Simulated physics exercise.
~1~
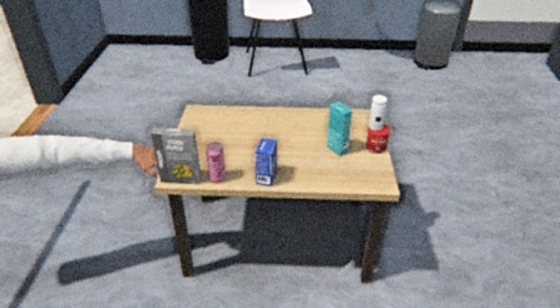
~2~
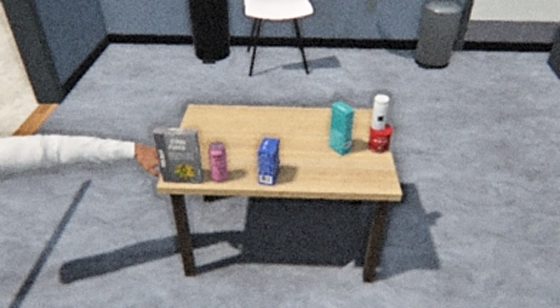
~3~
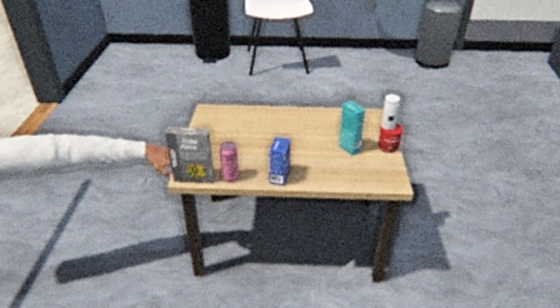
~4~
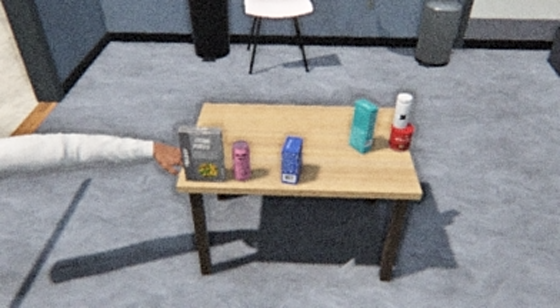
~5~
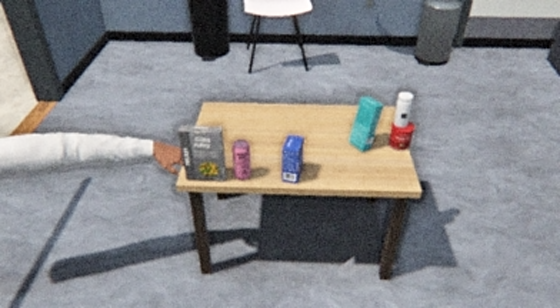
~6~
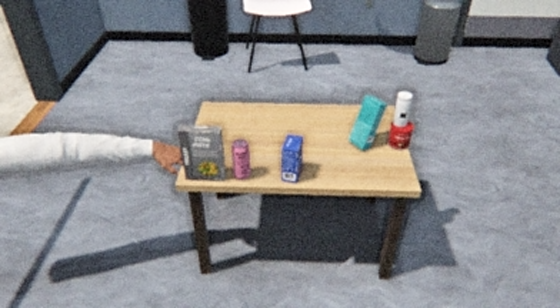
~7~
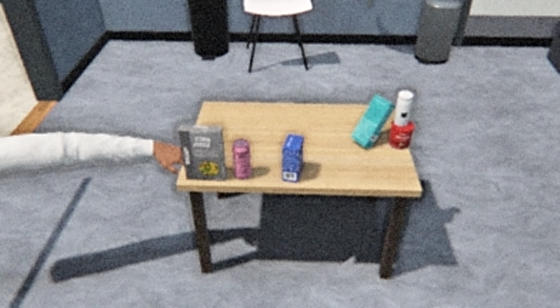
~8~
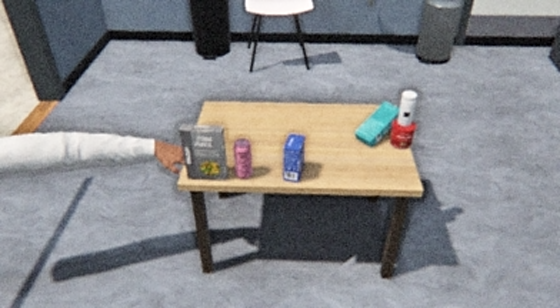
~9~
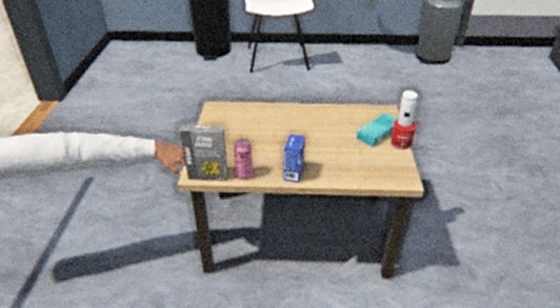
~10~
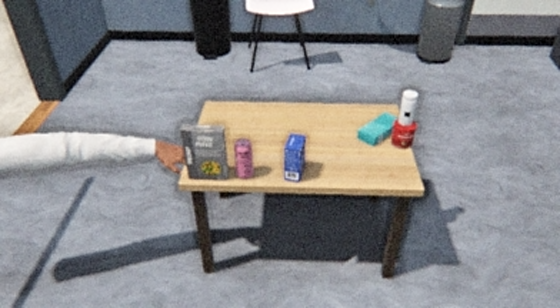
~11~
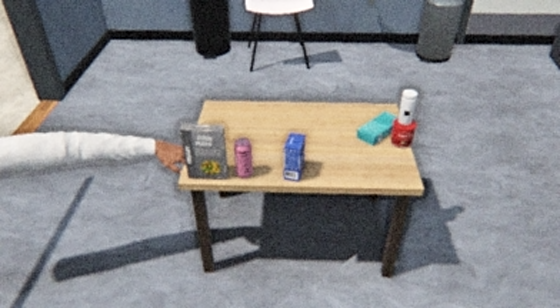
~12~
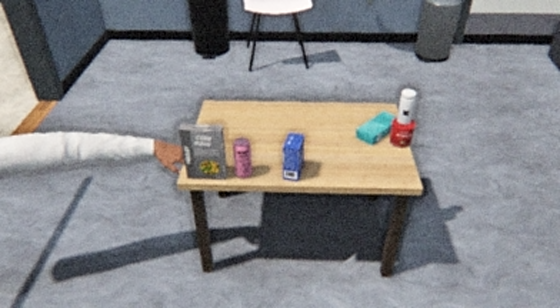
The clip opens on a light wooden table holding a grey packet, a pink can, a blue carton, a turquoise packet and a white shaker beside a red tin. An arm in a white sleeve reaches in from the left, its hand at the grey packet by the table's edge. The table then slides a short way to the right, carrying everything with it, and stops. The turquoise packet starts to lean right, tilts further and drops onto its side near the red tin. It stays lying there, while the other items remain upright and the hand stays at the left edge.
